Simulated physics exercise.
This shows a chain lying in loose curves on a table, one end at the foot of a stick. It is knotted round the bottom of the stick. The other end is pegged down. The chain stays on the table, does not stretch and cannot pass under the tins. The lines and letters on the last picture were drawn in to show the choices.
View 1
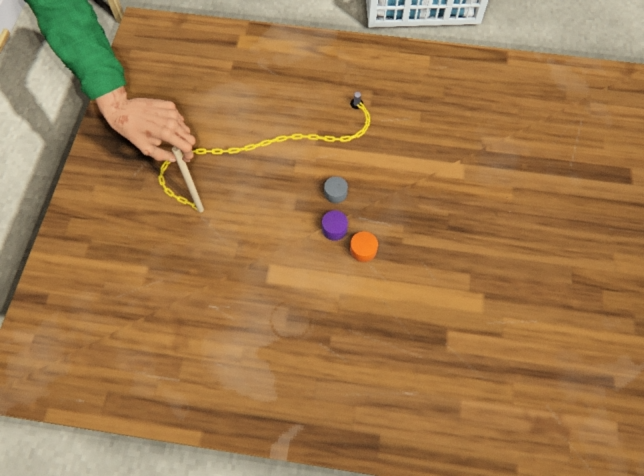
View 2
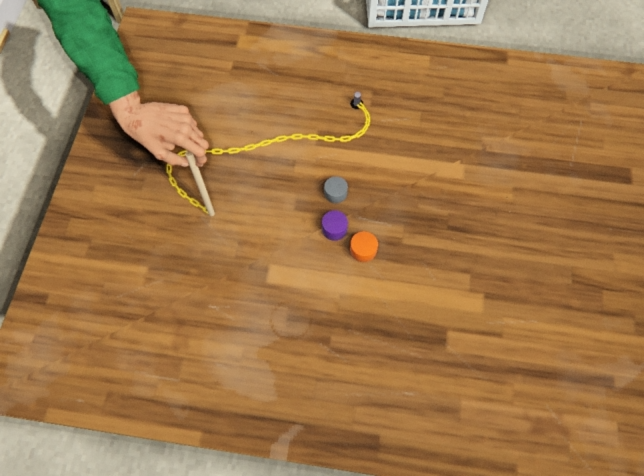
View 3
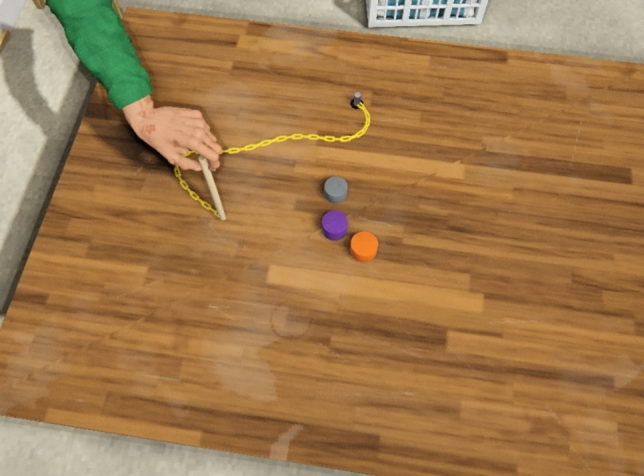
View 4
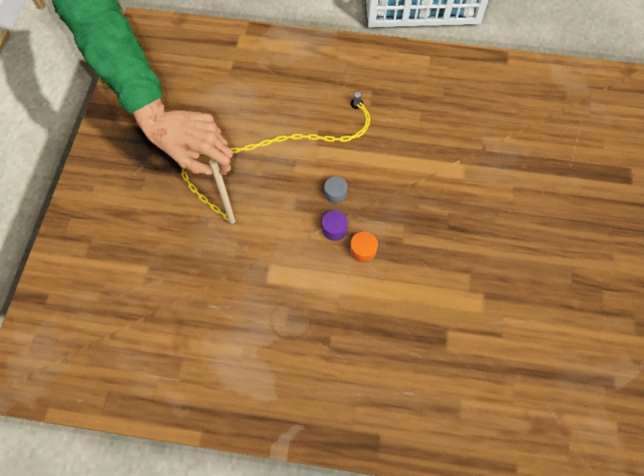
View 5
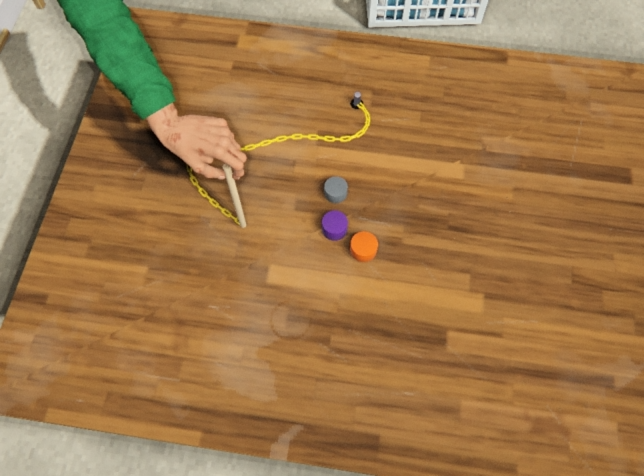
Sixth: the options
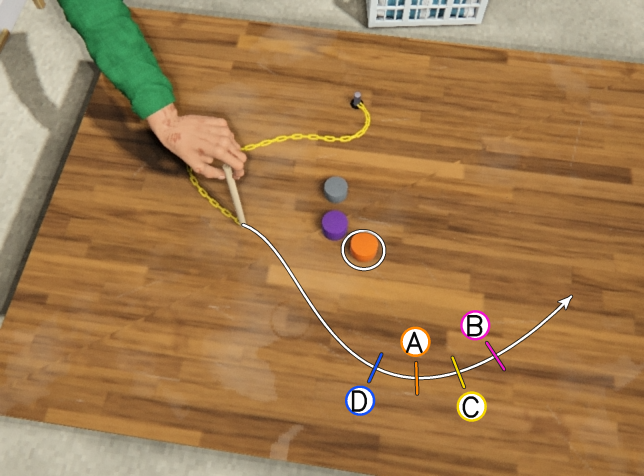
A hand in a green sleeve slid a stick slowly to the right across a wooden table, dragging the tied end of a yellow chain along, while the grey, purple and orange tins stayed still.
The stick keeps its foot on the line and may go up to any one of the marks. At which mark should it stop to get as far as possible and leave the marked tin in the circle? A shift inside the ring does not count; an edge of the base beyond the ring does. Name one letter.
As far as tick C.
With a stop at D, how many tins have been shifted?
The count is none.
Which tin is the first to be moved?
Purple.
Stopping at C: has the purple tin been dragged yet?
By then, yes.
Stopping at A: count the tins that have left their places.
The count is none.
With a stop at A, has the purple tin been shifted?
By then, no.
On the marked copy, A at (417, 378); B at (495, 356); C at (458, 372); D at (375, 368); the ring at (363, 250); the route from (243, 225) via (384, 372) to (571, 296).
Following C. Soon after the start, foot of the stick (303, 292); orange tin (364, 247).
Later, foot of the stick (371, 366); orange tin (364, 247).
In the end, foot of the stick (458, 372); purple tin (350, 223); orange tin (364, 247); grey tin (343, 191); the orange tin is still in its ring.
As for the rest, A is safe but short; B drags the ringed tin to (379, 241); D is safe but short.
